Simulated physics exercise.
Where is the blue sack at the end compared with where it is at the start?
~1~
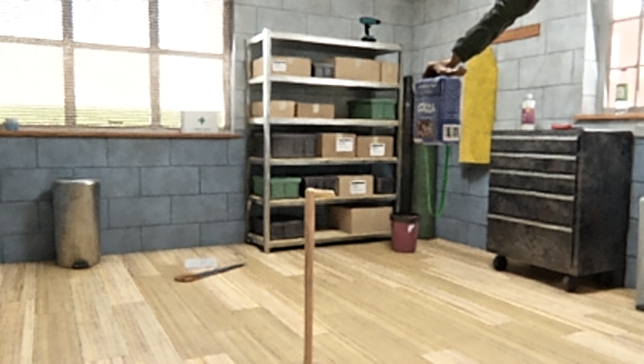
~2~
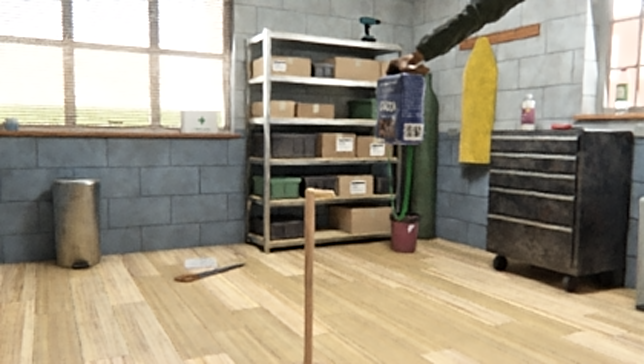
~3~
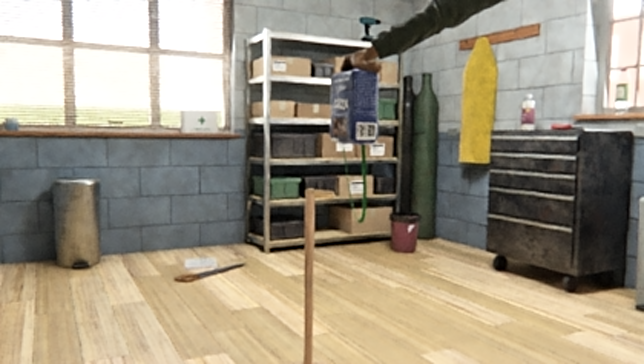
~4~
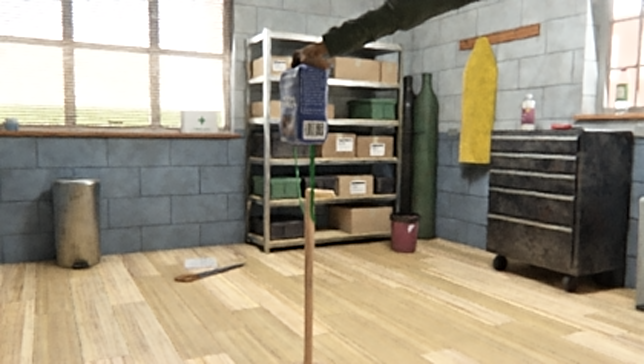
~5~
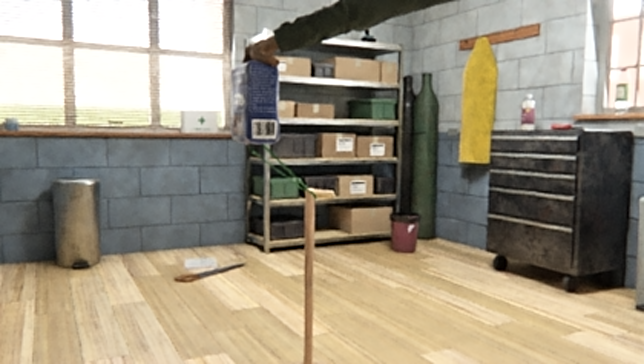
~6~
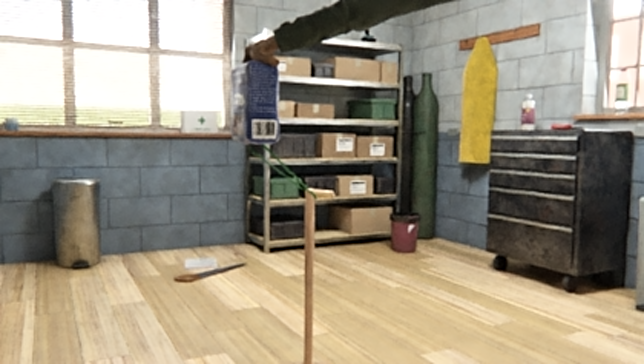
It starts to the right of the metal shelves, beside the yellow cloth, and ends farther left, in front of the left edge of the shelves and just past the hooked post.
